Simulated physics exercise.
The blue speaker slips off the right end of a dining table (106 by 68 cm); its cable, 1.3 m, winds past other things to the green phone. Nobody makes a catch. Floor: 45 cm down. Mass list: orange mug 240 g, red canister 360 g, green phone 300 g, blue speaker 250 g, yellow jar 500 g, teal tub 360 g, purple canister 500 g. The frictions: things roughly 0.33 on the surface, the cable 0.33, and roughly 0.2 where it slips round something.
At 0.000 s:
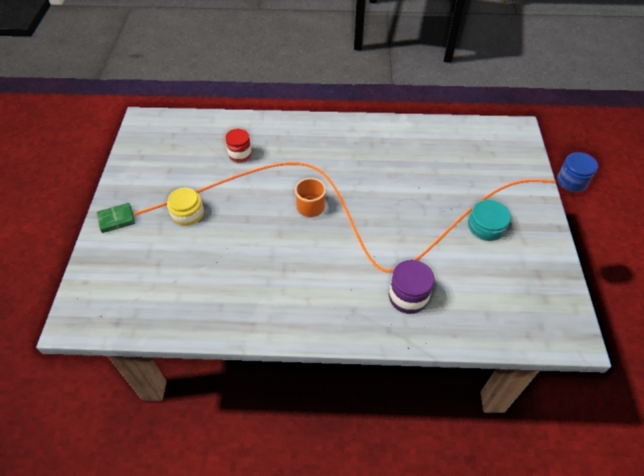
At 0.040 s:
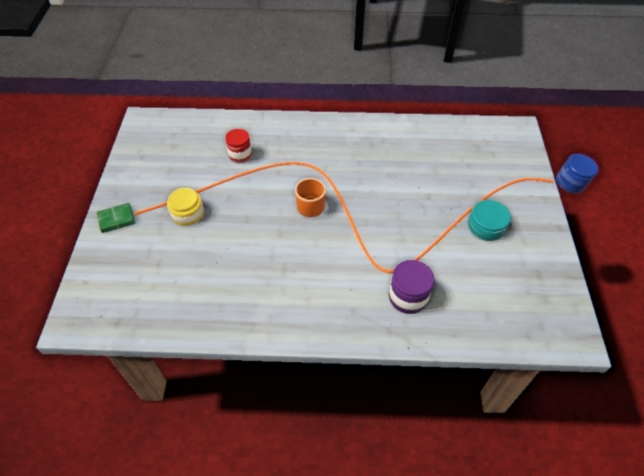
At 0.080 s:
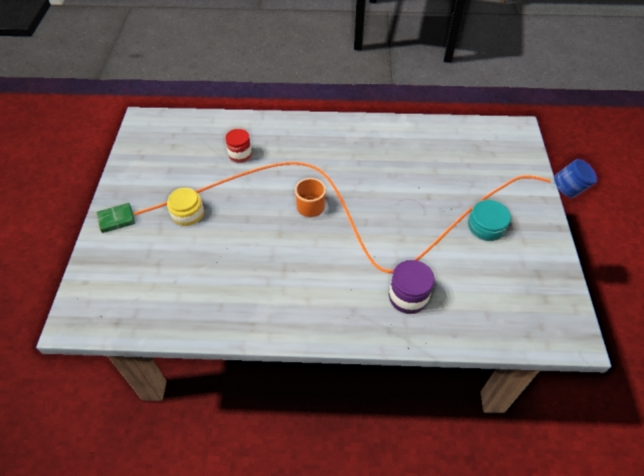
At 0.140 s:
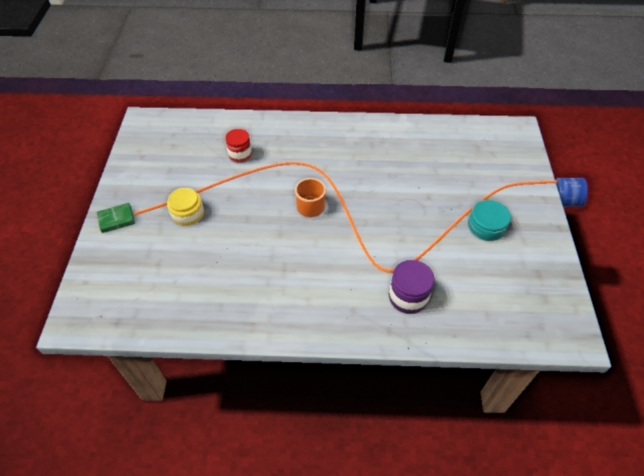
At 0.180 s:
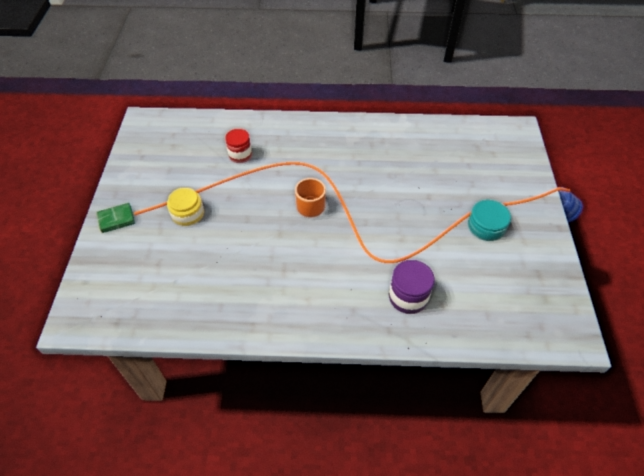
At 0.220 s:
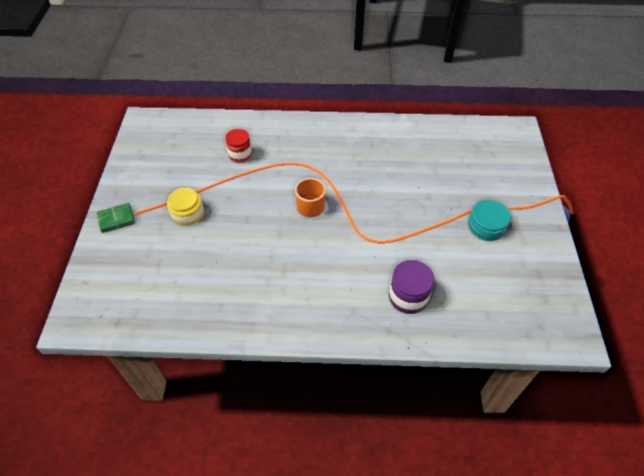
The blue speaker tips and drops past the table's right edge, pulling the orange cable.
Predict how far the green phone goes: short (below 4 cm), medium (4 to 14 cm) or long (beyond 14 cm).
Looks like it will change place somewhat.
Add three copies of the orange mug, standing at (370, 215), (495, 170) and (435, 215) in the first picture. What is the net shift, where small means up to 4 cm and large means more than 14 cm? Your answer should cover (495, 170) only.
At that spot the shift is slight.
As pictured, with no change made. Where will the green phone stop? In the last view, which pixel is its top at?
The top finishes roughly at pixel (164, 197) of the last view.
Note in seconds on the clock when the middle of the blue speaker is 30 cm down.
That is: 0.32 s.
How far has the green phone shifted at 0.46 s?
At that moment the green phone has gone 8 cm from the start.
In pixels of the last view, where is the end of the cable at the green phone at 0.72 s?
Somewhere around (182, 202) in the final picture.
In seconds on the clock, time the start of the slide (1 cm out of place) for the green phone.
For the green phone, around 0.36 seconds.
At 0.5 s, the cable's tail end at (173, 203); green phone 9 cm off its start, blue speaker over the edge.
At 0.7 s, the cable's tail end at (182, 202); green phone 11 cm off its start, blue speaker over the edge, yellow jar 1 cm off its start.
At 1.0 s, the cable's tail end at (182, 202); green phone 11 cm off its start at (164, 197), blue speaker over the edge, yellow jar 1 cm off its start at (189, 199).
At 1.2 s, the cable's tail end at (182, 202); green phone 11 cm off its start, blue speaker over the edge, yellow jar 1 cm off its start.
At 2.4 s, the cable's tail end at (182, 202); green phone 11 cm off its start at (164, 197), blue speaker over the edge, yellow jar 1 cm off its start at (189, 199).
